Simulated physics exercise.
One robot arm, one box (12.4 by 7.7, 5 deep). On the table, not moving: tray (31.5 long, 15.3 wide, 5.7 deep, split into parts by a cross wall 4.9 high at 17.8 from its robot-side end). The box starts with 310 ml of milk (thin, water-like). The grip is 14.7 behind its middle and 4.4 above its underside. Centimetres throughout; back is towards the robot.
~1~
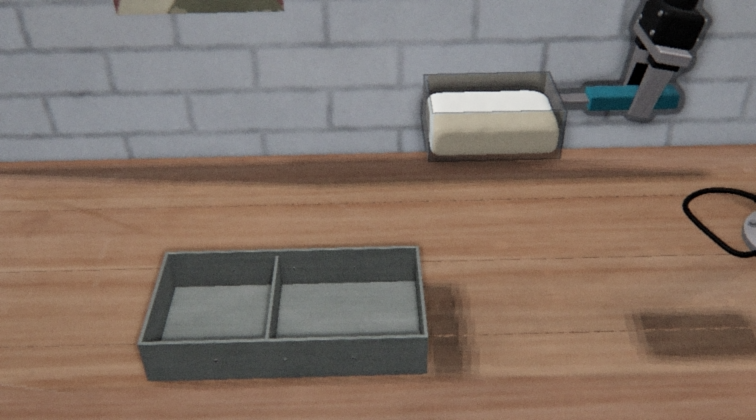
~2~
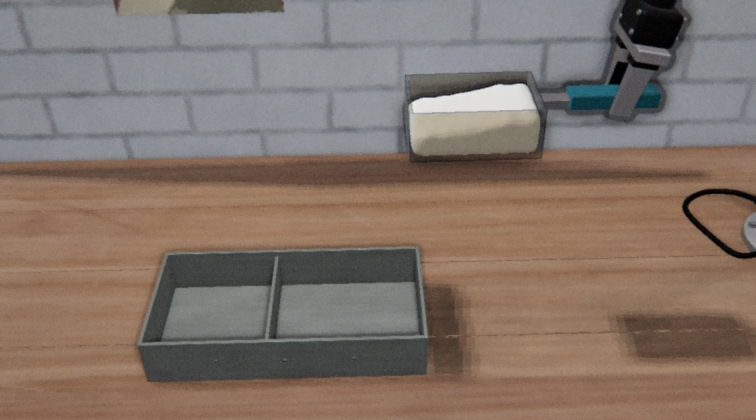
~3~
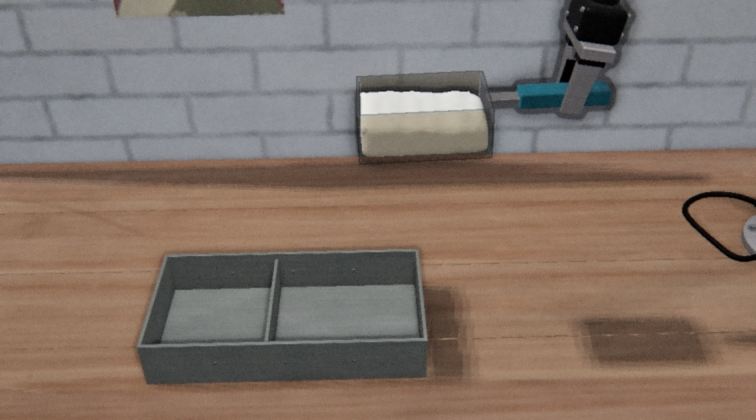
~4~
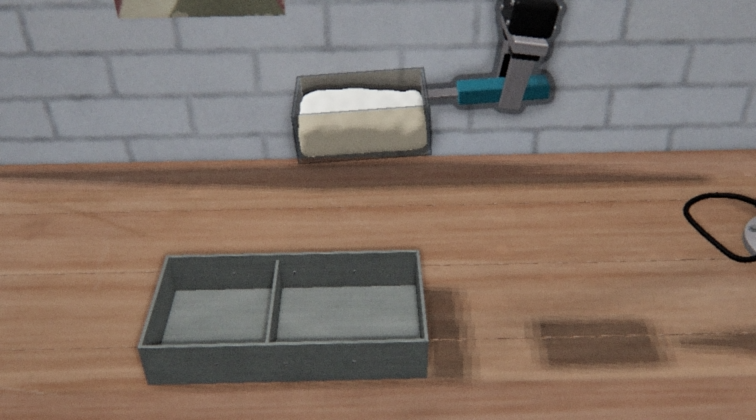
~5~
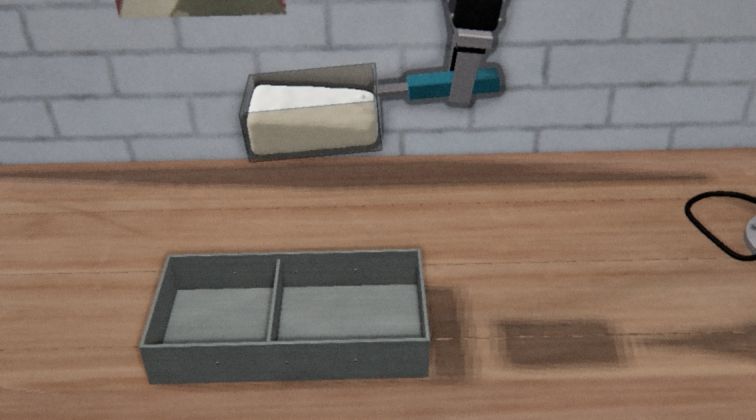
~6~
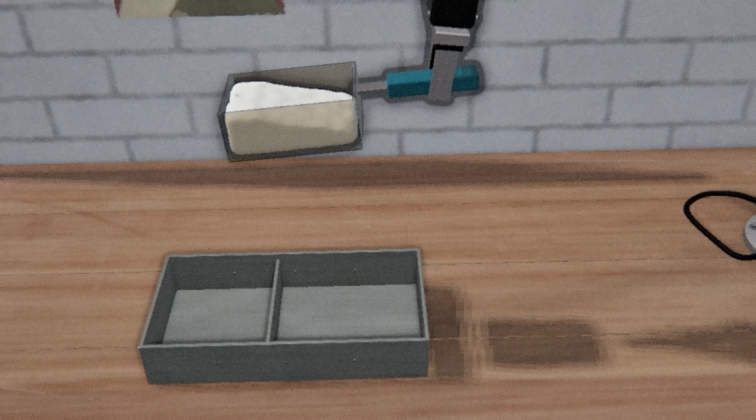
A robot arm gripping a teal handle carried a clear box of creamy white liquid leftward above a wooden table, the liquid sloshing and the box tilting slightly, while a divided gray tray sat still.
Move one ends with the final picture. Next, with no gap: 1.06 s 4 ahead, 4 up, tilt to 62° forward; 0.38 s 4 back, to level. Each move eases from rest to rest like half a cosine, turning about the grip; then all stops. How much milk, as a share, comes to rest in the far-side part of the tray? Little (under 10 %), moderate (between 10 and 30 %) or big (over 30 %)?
In the far-side part of the tray the share is big, over 30 %.
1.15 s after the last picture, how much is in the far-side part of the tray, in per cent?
Some 55 per cent.
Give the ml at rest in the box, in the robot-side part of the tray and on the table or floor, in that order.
About 90, 20, 25 ml.
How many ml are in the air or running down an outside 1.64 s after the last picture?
Some 0 ml.
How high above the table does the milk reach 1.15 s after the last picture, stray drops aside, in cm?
About 28 cm.
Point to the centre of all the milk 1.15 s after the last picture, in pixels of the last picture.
Near (246, 281).
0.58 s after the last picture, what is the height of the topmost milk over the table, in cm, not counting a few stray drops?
Up to some 26 cm.
Then, 0.58 s later, tilted 37° forward, liquid up to 26 above the table; 255 ml in the box, 5 ml in the far-side part, 55 ml in the air or running down outside.
Then, 1.15 s later, tilted 53° forward, liquid up to 84 above the table; 180 ml in the far-side part, 90 ml in the box, 15 ml in the robot-side part, 5 ml on the table or floor, 25 ml in the air or running down outside.
Then, 1.64 s later, level, liquid up to 38 above the table; 180 ml in the far-side part, 90 ml in the box, 25 ml on the table or floor, 20 ml in the robot-side part.
Then, 2.44 s later, level, liquid up to 35 above the table; 180 ml in the far-side part, 90 ml in the box, 25 ml on the table or floor, 20 ml in the robot-side part.
At rest, 180 ml in the far-side part, 90 ml in the box, 25 ml on the table or floor, 20 ml in the robot-side part. That is 58 % in the far-side part of the tray.
